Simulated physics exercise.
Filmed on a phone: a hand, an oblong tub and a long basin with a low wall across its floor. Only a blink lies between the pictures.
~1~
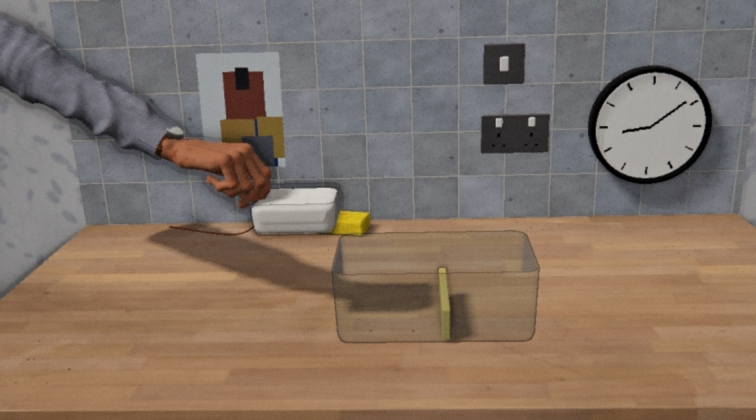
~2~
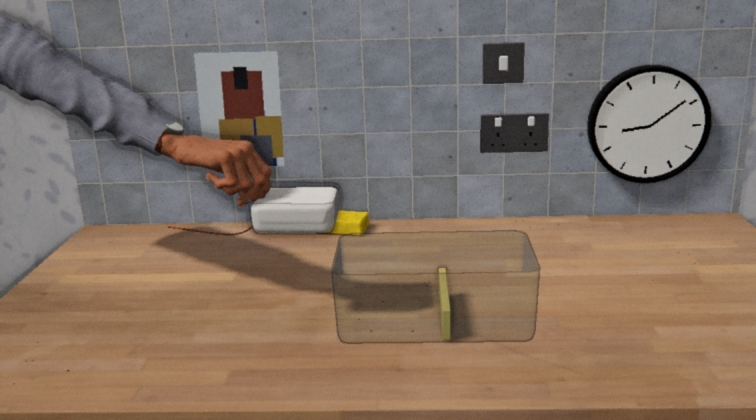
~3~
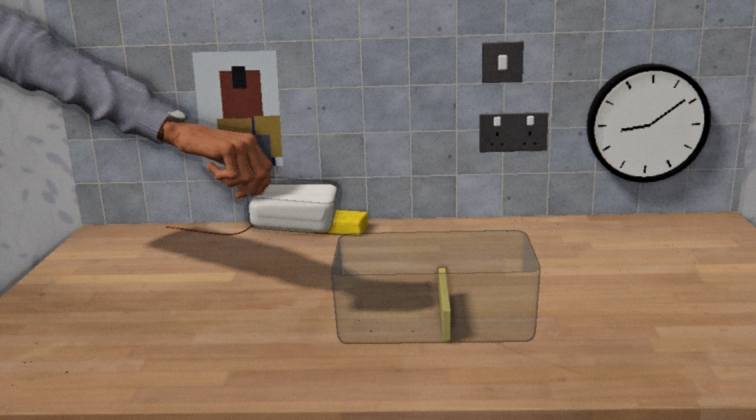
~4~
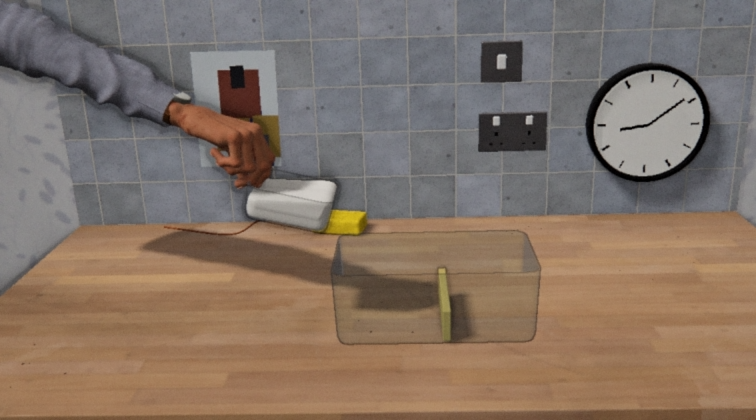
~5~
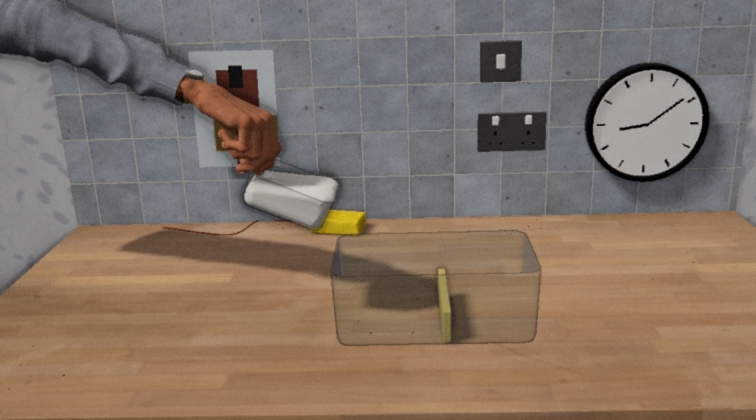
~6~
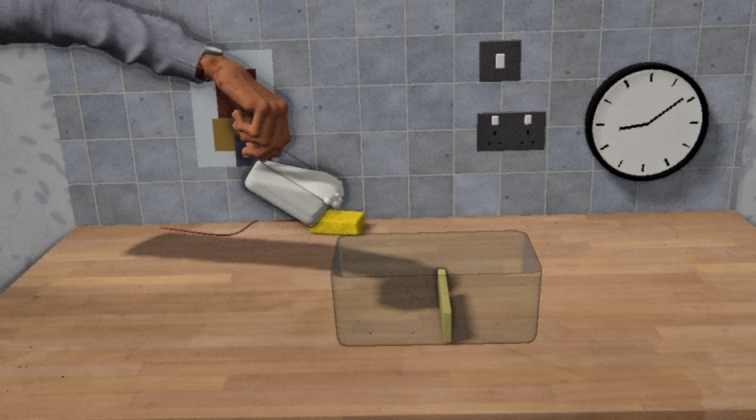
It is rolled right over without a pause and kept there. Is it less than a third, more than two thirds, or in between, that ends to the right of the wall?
The share right of the wall is not even a third.
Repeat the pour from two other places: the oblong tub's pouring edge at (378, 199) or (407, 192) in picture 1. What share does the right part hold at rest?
About 55 and 70 per cent.
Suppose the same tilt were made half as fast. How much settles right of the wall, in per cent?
About 5 per cent.
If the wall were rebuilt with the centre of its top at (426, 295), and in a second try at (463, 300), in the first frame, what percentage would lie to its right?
First some 20, then 20 per cent.
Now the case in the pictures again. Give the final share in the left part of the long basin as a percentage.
Some 90 per cent.
A moment on, the oblong tub is tipped on its side and 18 per cent is still to pour, 20 is left of the wall and 0 right of it.
Next, the oblong tub is tipped right over and 2 per cent is still to pour, 87 is left of the wall and 1 right of it.
Then the oblong tub is tipped right over and 0 per cent is still to pour, 85 is left of the wall and 4 right of it.
Later the oblong tub is tipped right over and 0 per cent is still to pour, 89 is left of the wall and 5 right of it.
At rest 89 per cent lies left of the wall, 5 right of it and 6 outside.
